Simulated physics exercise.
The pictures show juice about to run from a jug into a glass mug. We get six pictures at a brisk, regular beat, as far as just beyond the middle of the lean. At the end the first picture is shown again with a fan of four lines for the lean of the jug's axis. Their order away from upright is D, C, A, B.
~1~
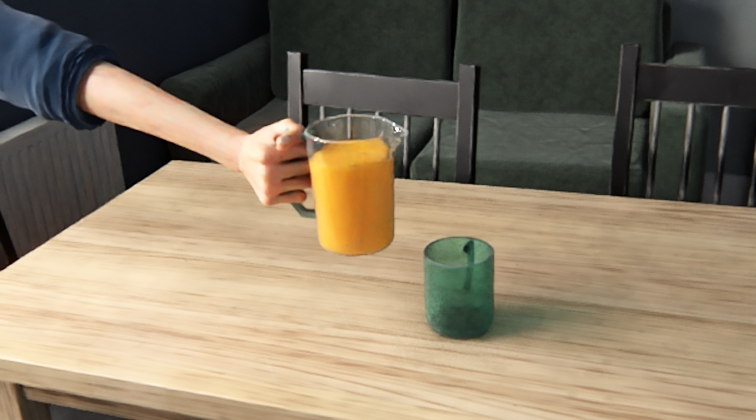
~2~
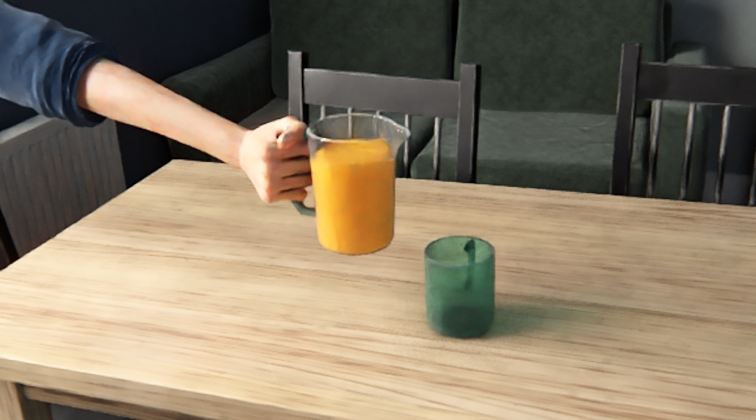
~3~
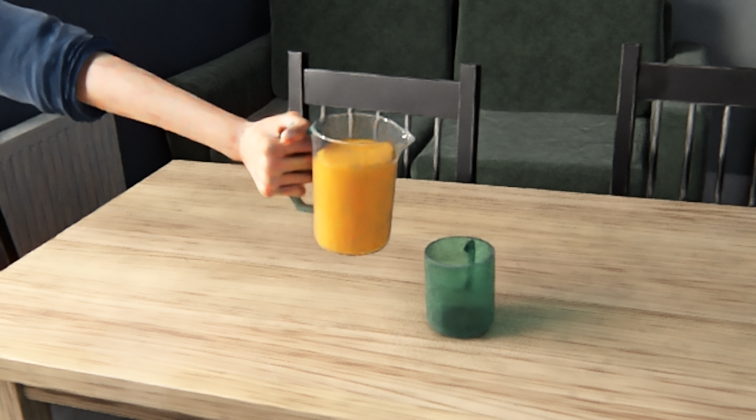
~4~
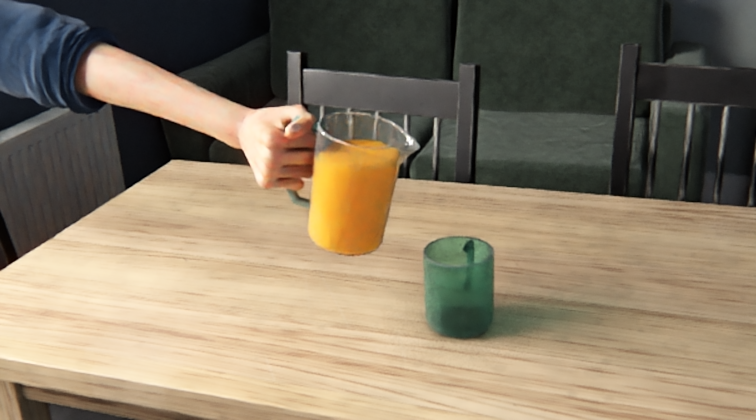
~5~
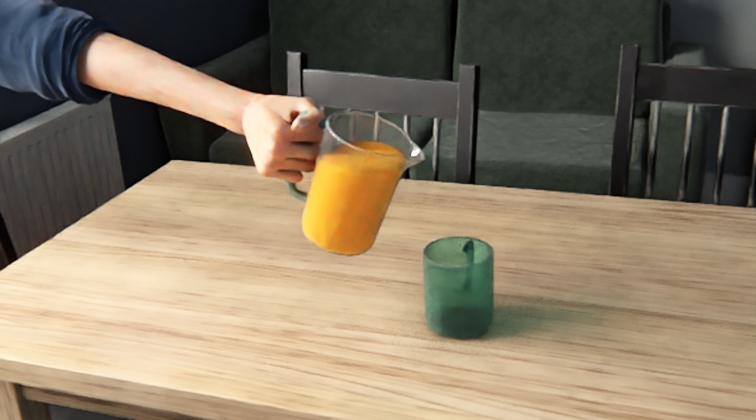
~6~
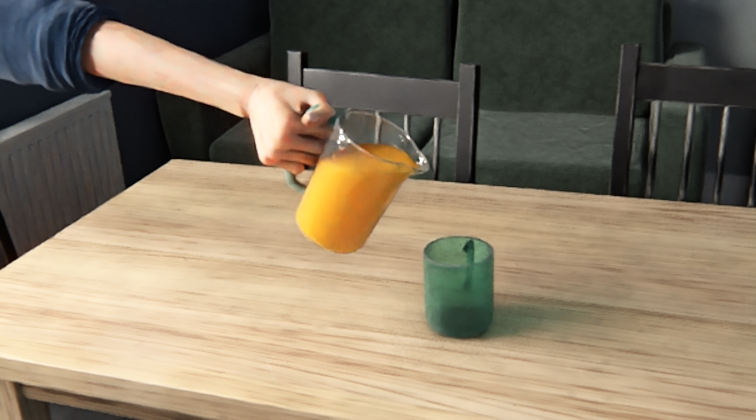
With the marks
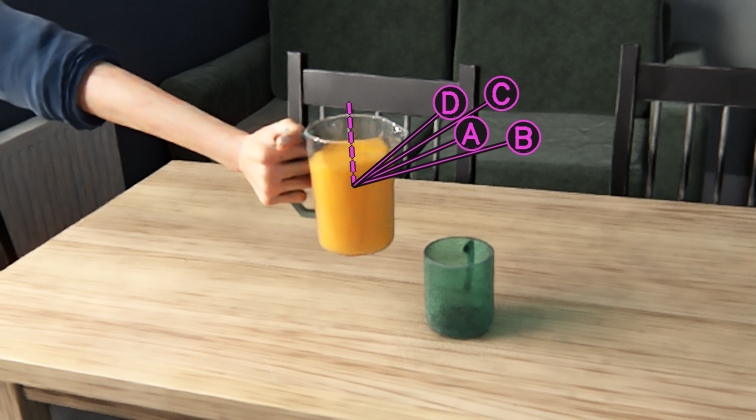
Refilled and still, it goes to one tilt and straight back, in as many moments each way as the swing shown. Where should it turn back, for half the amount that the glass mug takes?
A is best.
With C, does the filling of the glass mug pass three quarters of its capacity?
No.
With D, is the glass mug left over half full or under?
Under half.
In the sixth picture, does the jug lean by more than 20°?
Yes.
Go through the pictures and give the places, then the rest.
Upright, lip at (406, 134); rim of the glass mug round (459, 251); nothing has left yet, in the first picture.
Upright, lip at (408, 135); nothing has left yet, in the second picture.
Tipped about 6°, lip at (412, 140); nothing has left yet, in the third picture.
Tipped about 12°, lip at (417, 148); nothing has left yet, in the fourth picture.
Tipped about 21°, lip at (423, 158); nothing has left yet, in the fifth picture.
Tipped about 29°, lip at (427, 169); nothing has left yet, in the sixth picture.
In magenta, A at (456, 141); B at (507, 143); C at (487, 103); D at (438, 114).
Choosing A, the glass mug ends with about 49 % of what it can hold.
Choosing B, the glass mug ends with about 65 % of what it can hold; 3 % of the juice is spilt.
Choosing C, the glass mug ends with about 35 % of what it can hold.
Choosing D, the glass mug ends with about 24 % of what it can hold.
